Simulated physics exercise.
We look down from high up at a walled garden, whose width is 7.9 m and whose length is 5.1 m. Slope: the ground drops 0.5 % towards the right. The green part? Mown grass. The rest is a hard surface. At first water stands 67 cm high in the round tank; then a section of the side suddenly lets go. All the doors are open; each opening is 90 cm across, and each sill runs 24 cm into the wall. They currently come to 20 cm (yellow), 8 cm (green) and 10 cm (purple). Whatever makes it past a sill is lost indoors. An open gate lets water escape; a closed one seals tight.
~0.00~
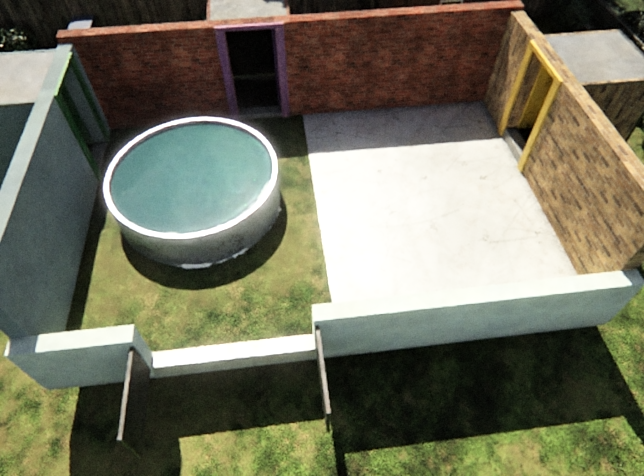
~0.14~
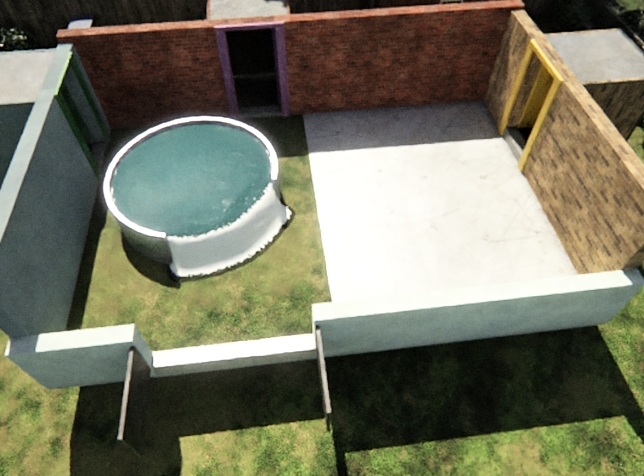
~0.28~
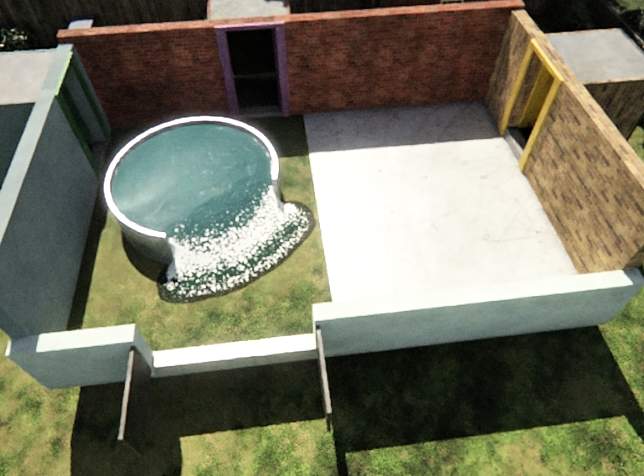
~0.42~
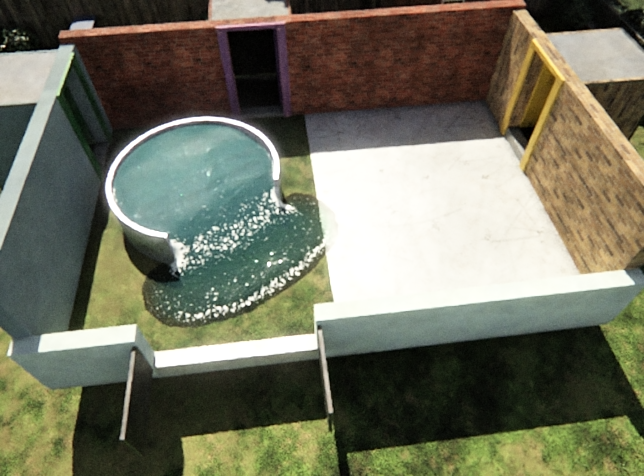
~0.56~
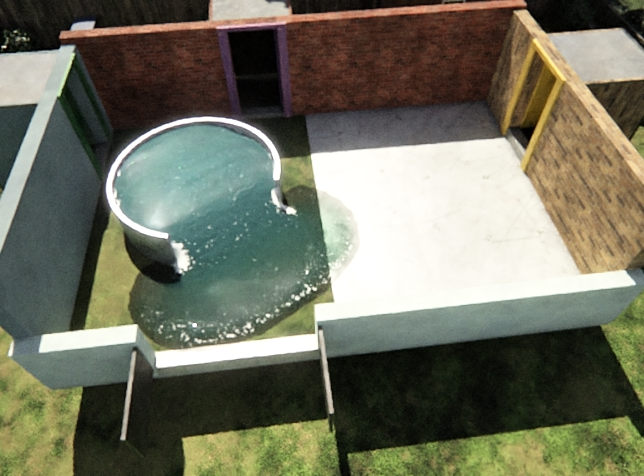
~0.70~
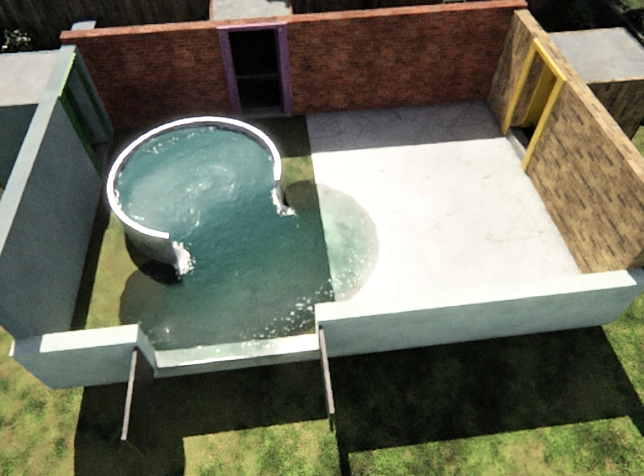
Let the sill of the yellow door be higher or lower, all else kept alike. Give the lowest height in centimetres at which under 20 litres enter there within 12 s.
7 cm.
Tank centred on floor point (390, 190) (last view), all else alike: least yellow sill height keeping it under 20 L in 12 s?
A height near 12.0 cm.
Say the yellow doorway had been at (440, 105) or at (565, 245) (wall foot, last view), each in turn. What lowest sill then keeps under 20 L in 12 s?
First place around 13.0 cm, second around 23 cm.
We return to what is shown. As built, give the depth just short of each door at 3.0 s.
Door depths (cm): Yellow = 0, green = 0, purple = 0.
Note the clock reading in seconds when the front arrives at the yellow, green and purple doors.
Arrival times - yellow 3.6 seconds, green 12.0 seconds, purple 7.0 seconds.
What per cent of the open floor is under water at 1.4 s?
Around 35 per cent of the floor.
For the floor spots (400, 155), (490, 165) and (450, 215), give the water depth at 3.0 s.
Close to 0, 0 and 2 cm, one after the other.
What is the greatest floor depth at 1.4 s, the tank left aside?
Up to some 34 centimetres, I'd say.
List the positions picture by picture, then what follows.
The round tank at (193, 175) is whole and still, 67 cm deep; the yellow door at (527, 109) is dry, in the first frame.
The front is at (181, 278), 0.3 m from the gap at (238, 240); 0.5 m2 of floor is wet, 67 cm left at the back, in the second frame.
The gap is at (239, 242), the front 0.7 m out at (311, 222); the back of the round tank holds 67 cm, in the third frame.
The front is at (330, 243), 1.1 m from the gap at (241, 244); 3.4 m2 of floor is wet, 67 cm left at the back, in the fourth frame.
The gap is at (242, 245), the front 1.5 m out at (354, 250); the back of the round tank holds 67 cm, in the fifth frame.
The front is at (370, 269), 1.9 m from the gap at (242, 244); 7.5 m2 of floor is wet, 66 cm left at the back; 3.5 m in a straight line remain to the yellow door at (531, 108), in the sixth frame.
After 1.4 s water covers 35 % of the floor, deepest (34 cm) near (318, 333); it has not reached the yellow door.
After 3.0 s water covers 50 % of the floor, deepest (36 cm) near (588, 303); it has not reached the yellow door.
After 12.0 s water covers 100 % of the floor, deepest (10 cm) near (267, 154); 8 cm at the yellow door, 0 litres in over its 20 cm sill.
At the yellow door as built, the water arrived by 3.6 s and peaked near 11 cm at 9.2 s.
Run again over the same 12 s with other heights there, 37 litres in over 6 cm, 13 litres over 8 cm. The limit of 20 litres is kept from about 7 cm up.
